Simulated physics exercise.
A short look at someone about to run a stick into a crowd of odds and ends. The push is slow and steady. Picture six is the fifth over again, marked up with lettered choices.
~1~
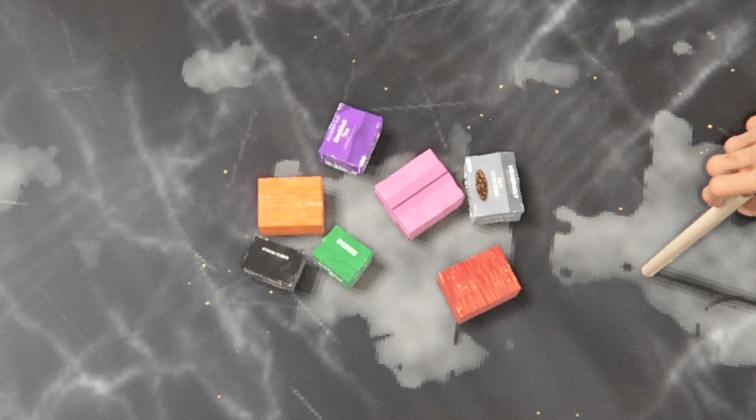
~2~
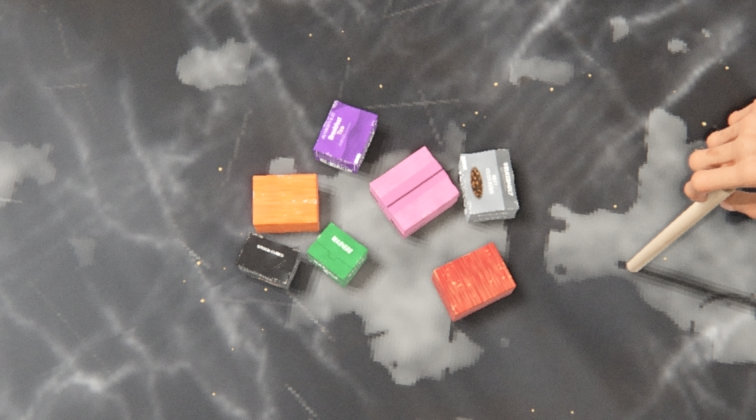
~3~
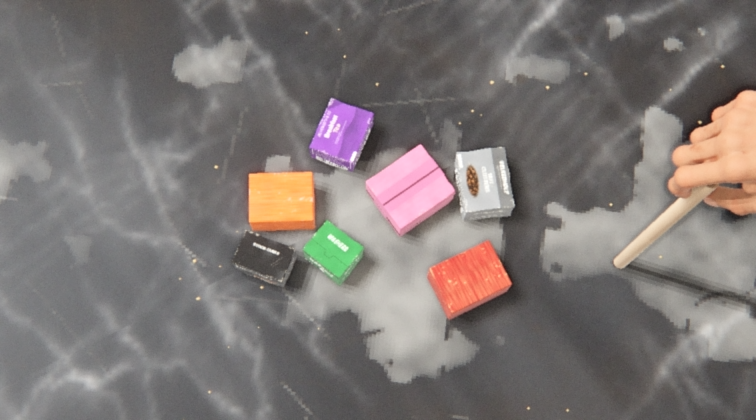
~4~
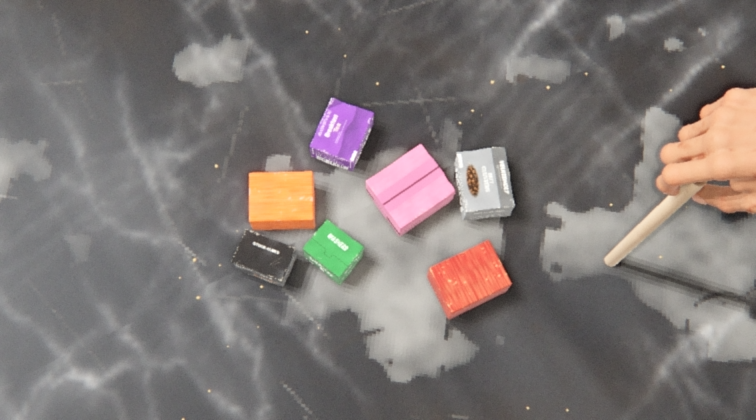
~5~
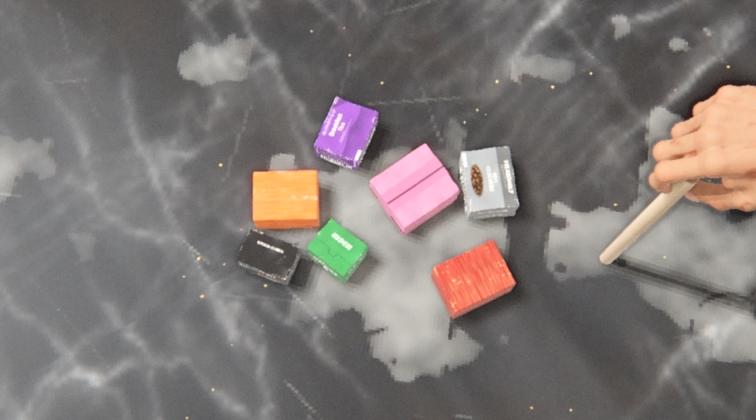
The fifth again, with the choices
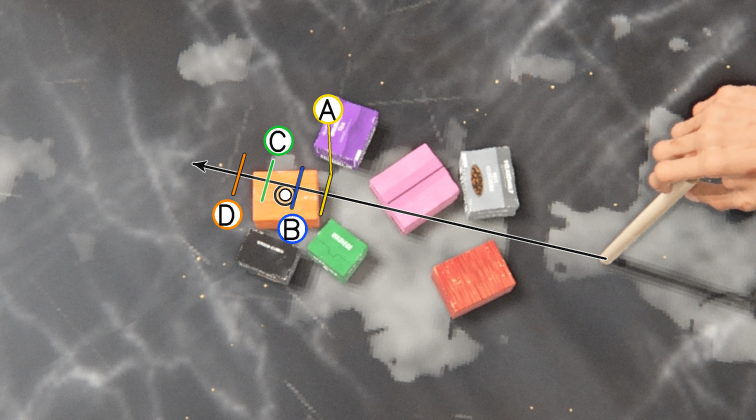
We see seven small colored blocks and packets grouped on a dark marbled surface while a hand at the right holds a wooden stick, its tip shifting slightly leftward toward them without touching, and the objects stay in their arrangement.
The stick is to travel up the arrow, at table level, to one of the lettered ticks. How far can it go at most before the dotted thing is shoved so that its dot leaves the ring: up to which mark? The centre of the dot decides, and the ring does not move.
All is well up to A.
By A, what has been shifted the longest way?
The pink box.
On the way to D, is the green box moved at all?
By then, no.
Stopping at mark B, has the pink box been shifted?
Yes.
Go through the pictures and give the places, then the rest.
The first frame shows purple packet (351, 140); pink box (420, 195); red block (478, 284).
The second frame shows red block (473, 282); green box (338, 255).
The third frame shows orange block (283, 202); grey box (484, 184).
The fourth frame shows black box (265, 259); purple packet (342, 135).
The fifth frame shows pink box (415, 190); red block (473, 279); green box (338, 252).
On the marked copy, A at (326, 195); B at (297, 187); C at (268, 181); D at (239, 174); the arrow from (606, 259) to (194, 164); the white dot at (286, 195).
Taking A. A third of the way, foot of the stick (505, 236).
Two thirds of the way, foot of the stick (405, 213); pink box (397, 175).
When it is over, foot of the stick (326, 195); pink box (391, 166); purple packet (337, 127); the dot is still in its ring.
As for the rest, B shifts the dotted thing to (263, 202); C shifts the dotted thing to (242, 205); D shifts the dotted thing to (232, 208).
